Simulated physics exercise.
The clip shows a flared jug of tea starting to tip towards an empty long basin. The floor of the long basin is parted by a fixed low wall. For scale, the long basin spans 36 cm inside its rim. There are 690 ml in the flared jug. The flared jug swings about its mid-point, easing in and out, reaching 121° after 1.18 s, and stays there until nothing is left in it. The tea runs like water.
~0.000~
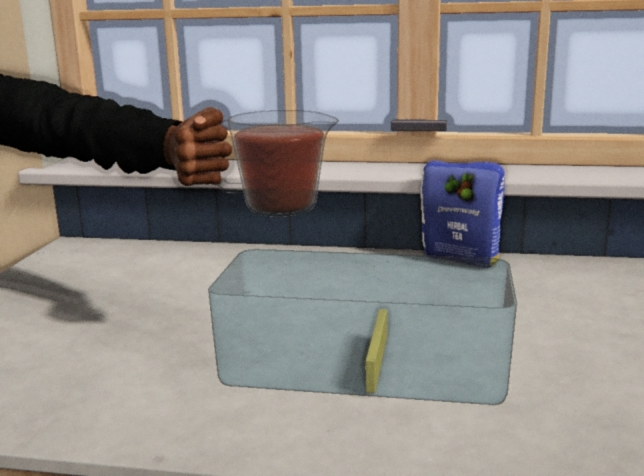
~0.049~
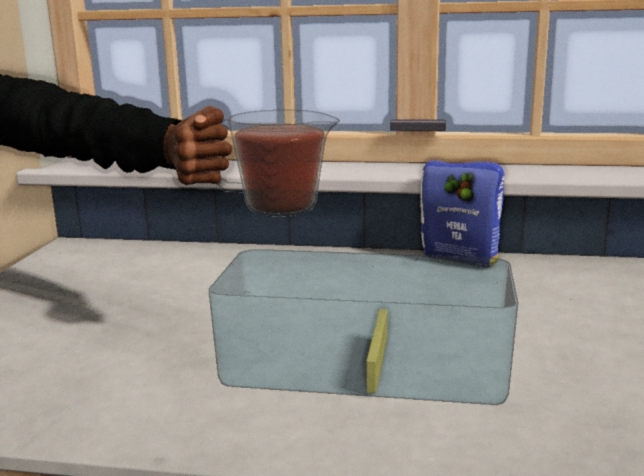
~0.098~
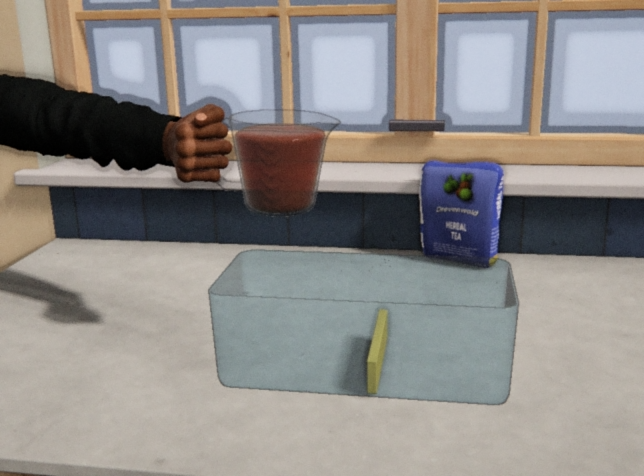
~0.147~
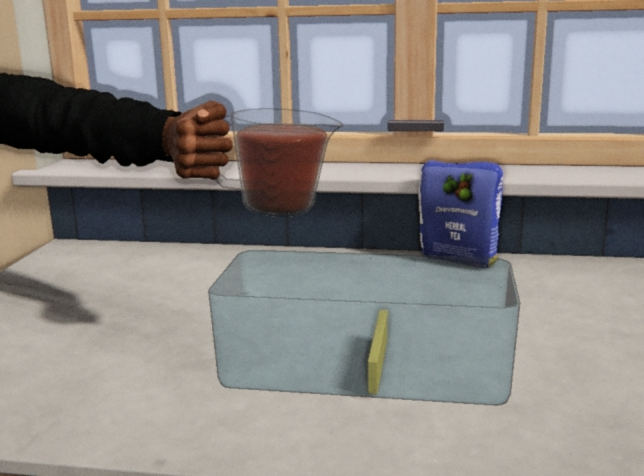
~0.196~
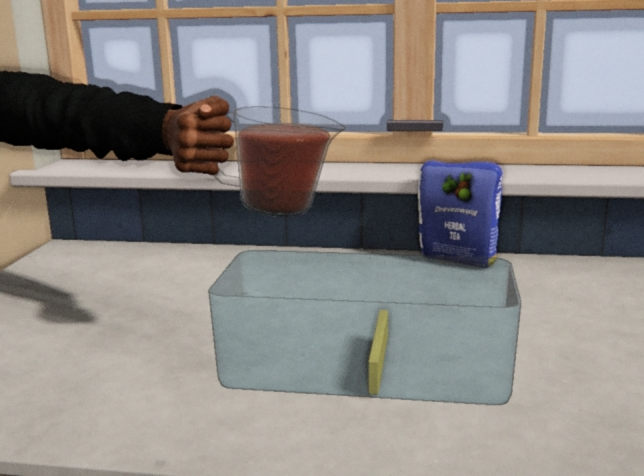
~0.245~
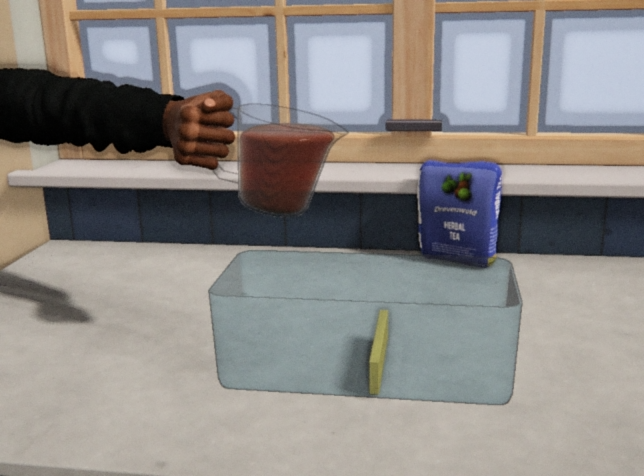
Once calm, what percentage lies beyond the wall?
The far part has some 70 per cent.
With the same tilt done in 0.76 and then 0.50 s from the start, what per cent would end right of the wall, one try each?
In turn about 50 and 35 per cent.
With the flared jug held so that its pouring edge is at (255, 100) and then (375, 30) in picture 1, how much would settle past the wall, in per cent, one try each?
In turn about 5 and 90 per cent.
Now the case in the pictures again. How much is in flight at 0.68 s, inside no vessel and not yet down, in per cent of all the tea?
Near 24 in a hundred.
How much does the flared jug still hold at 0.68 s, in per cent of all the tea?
Some 64 per cent.
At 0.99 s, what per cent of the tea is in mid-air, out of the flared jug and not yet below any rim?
Some 8 per cent.
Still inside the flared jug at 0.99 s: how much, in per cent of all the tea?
Some 6 per cent.
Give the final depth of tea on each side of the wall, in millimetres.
Left about 6 mm, right about 20 mm.
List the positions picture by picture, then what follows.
The first picture shows tilt 0°; pouring edge (339, 120); surface from (237, 130) to (326, 132); the long basin's rim runs from (226, 271) to (512, 284); the wall's top is at (377, 334).
The second picture shows tilt 1°; pouring edge (340, 120); surface from (237, 130) to (326, 132).
The third picture shows tilt 2°; pouring edge (341, 121); surface from (238, 130) to (327, 132).
The fourth picture shows tilt 5°; pouring edge (343, 124); surface from (240, 129) to (328, 132).
The fifth picture shows tilt 8°; pouring edge (346, 127); surface from (240, 129) to (332, 133).
The sixth picture shows tilt 12°; pouring edge (349, 132); surface from (243, 130) to (337, 133).
By 0.68 s the tilt is 74° and 63 per cent is still to pour, 0 is left of the wall and 13 right of it.
By 0.99 s the tilt is 113° and 6 per cent is still to pour, 18 is left of the wall and 68 right of it.
By 1.32 s the tilt is 121° and 0 per cent is still to pour, 30 is left of the wall and 70 right of it.
By 1.68 s the tilt is 121° and 0 per cent is still to pour, 30 is left of the wall and 70 right of it.
At rest 30 per cent lies left of the wall, 70 right of it and 1 outside.
